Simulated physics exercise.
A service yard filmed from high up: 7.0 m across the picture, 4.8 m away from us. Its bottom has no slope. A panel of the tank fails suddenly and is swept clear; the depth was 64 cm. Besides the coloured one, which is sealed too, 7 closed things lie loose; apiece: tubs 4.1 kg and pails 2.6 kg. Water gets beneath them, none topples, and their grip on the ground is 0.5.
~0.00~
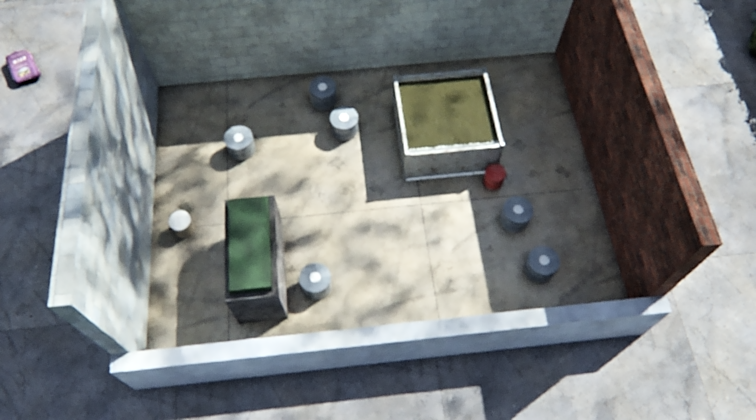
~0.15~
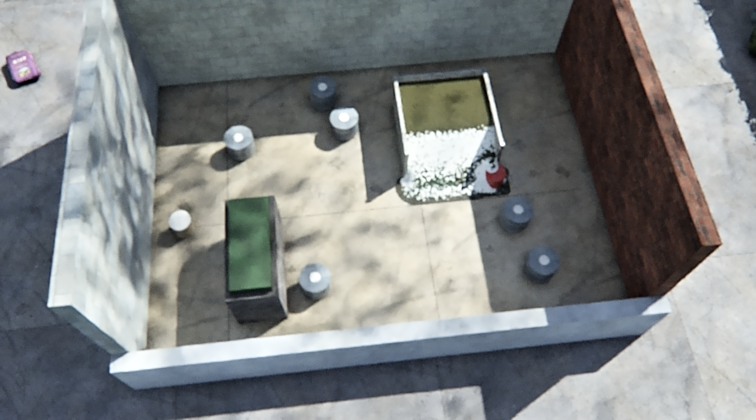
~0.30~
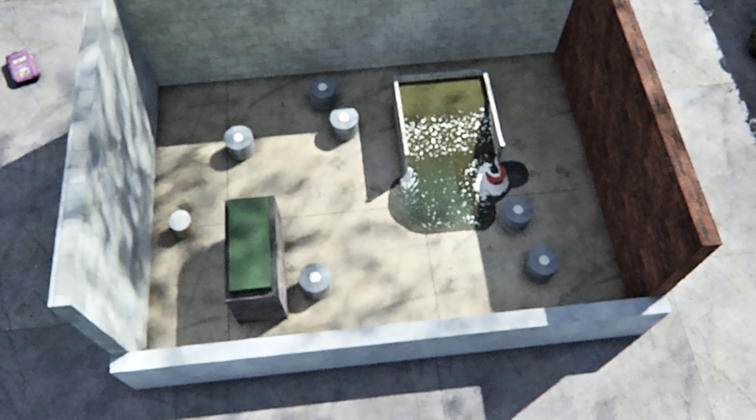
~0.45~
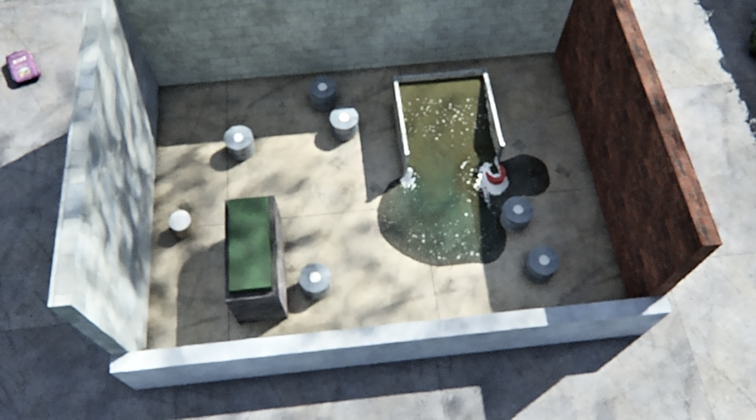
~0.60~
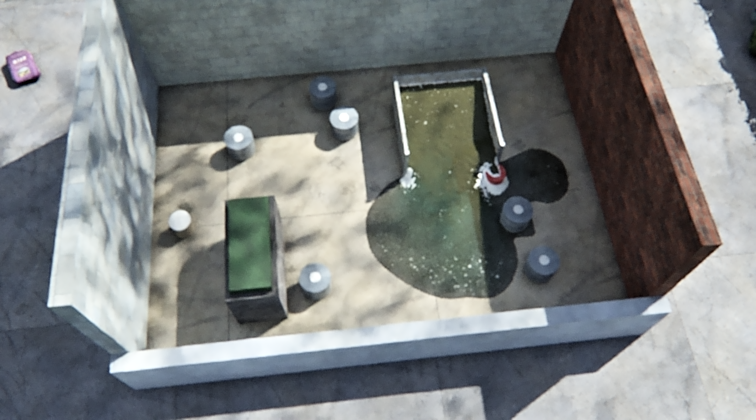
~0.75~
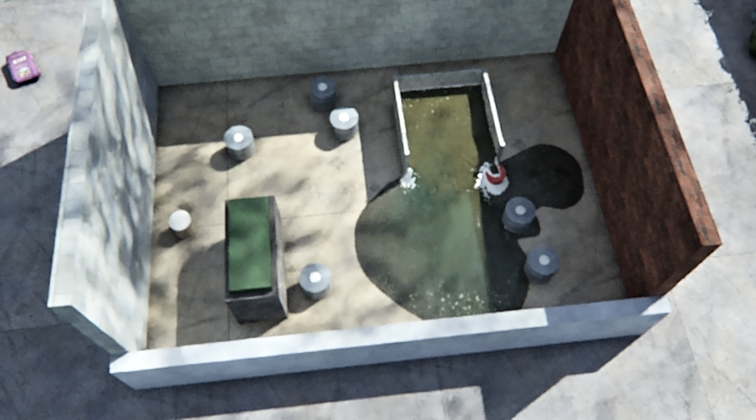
In a walled service yard seen from above, the near side of a water-filled tank gives way and white, churning water bursts out past a red pail. The water spreads as a dark, greenish pool toward the low near wall and rightward around grey containers, while the containers and pail stay put.
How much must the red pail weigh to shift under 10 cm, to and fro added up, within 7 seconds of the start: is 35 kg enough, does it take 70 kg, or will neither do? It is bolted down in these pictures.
Verdict: Only the larger load is enough.
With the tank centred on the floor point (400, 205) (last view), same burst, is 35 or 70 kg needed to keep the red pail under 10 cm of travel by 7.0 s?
In that case the smaller load will do.
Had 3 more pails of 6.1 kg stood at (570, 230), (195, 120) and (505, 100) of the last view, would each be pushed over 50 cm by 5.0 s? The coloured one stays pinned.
In turn: Over, less, less.
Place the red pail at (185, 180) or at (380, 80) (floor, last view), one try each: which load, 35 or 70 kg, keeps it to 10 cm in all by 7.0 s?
In turn: The smaller is enough; the smaller is enough.
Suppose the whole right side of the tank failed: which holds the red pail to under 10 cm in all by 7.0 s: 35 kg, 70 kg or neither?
Then the smaller load will do.
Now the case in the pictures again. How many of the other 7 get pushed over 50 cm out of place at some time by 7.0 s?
I count 5.
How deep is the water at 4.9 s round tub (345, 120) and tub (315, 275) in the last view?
Roughly 2 and 2 cm.
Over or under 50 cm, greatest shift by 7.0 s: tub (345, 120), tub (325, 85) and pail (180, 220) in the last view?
In turn: Over, less, past it.
After 1.4 s the red pail would be 39 cm from its start with 35 kg and 0 cm from its start with 70 kg; 11 cm of water round it then.
After 3.1 s the red pail would be 39 cm from its start with 35 kg and 0 cm from its start with 70 kg; 4 cm of water round it then.
After 4.9 s the red pail would be 39 cm from its start with 35 kg and 0 cm from its start with 70 kg; 4 cm of water round it then.
After 7.0 s the red pail would be 39 cm from its start with 35 kg and 0 cm from its start with 70 kg; 4 cm of water round it then.
